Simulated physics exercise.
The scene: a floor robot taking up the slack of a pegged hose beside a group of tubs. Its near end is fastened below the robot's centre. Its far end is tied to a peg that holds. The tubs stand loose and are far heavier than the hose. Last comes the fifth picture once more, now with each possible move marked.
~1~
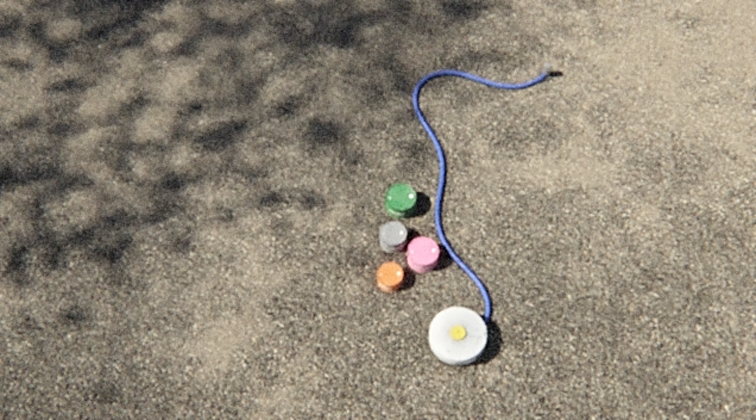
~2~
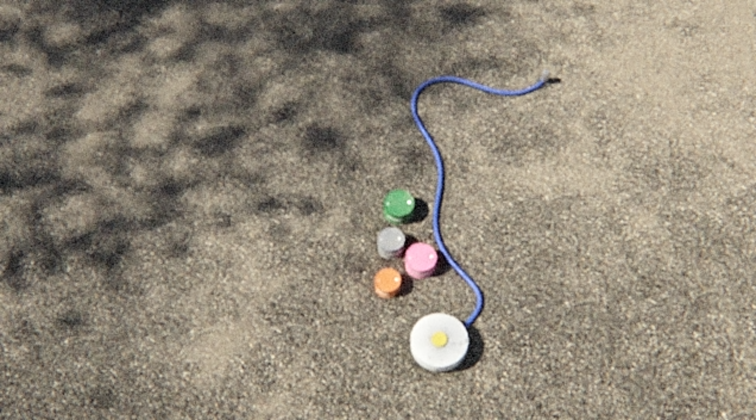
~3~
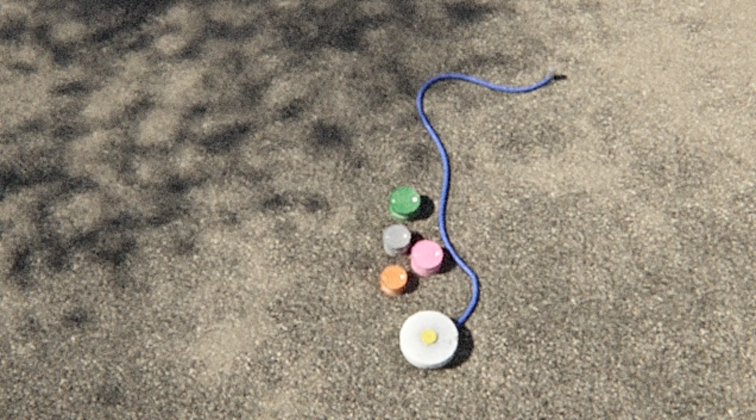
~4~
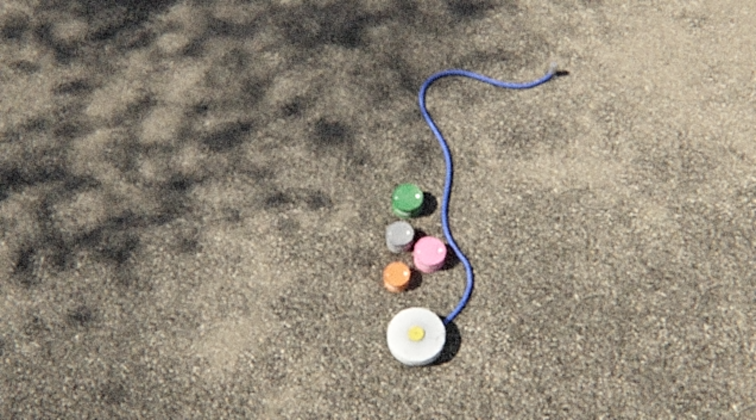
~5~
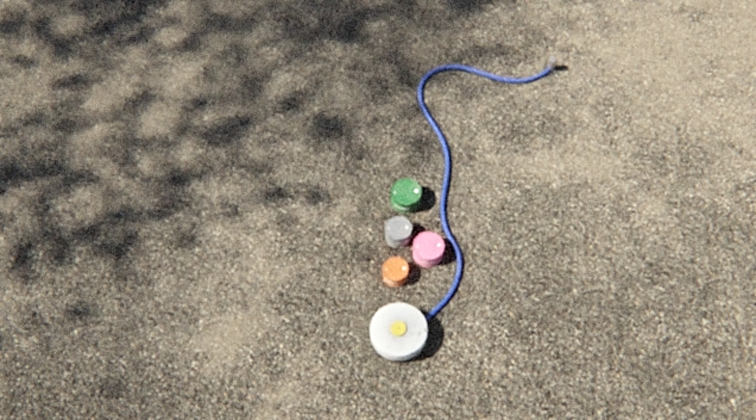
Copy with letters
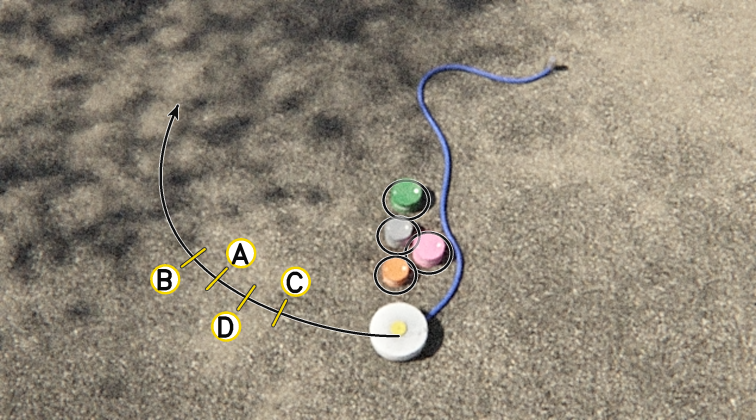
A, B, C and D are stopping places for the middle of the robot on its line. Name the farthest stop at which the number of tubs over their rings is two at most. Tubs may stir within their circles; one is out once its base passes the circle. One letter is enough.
It can go as far as A.
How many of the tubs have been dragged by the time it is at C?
The count is none.
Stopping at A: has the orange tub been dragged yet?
Yes.
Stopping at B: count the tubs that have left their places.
Three.
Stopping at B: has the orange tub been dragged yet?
Yes.
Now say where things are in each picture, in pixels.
In the first frame, robot (458, 337); peg (547, 70); pink tub (423, 255).
In the second frame, robot (439, 343); grey tub (391, 243).
In the third frame, robot (429, 340); green tub (405, 205).
In the fourth frame, robot (416, 337); pink tub (430, 255).
In the fifth frame, robot (399, 332); orange tub (396, 272); green tub (406, 196); peg (552, 64).
On the marked copy, A at (217, 279); B at (193, 258); C at (280, 313); D at (247, 298); the route from (399, 336) via (199, 263) to (178, 106).
Taking A. A third of the way, robot (328, 324).
Two thirds of the way, robot (262, 302).
When it is over, robot (215, 275); pink tub (425, 246); orange tub (391, 259); one over the rings.
As for the rest, B has three over the rings; C is within the limit but short; D is within the limit but short.
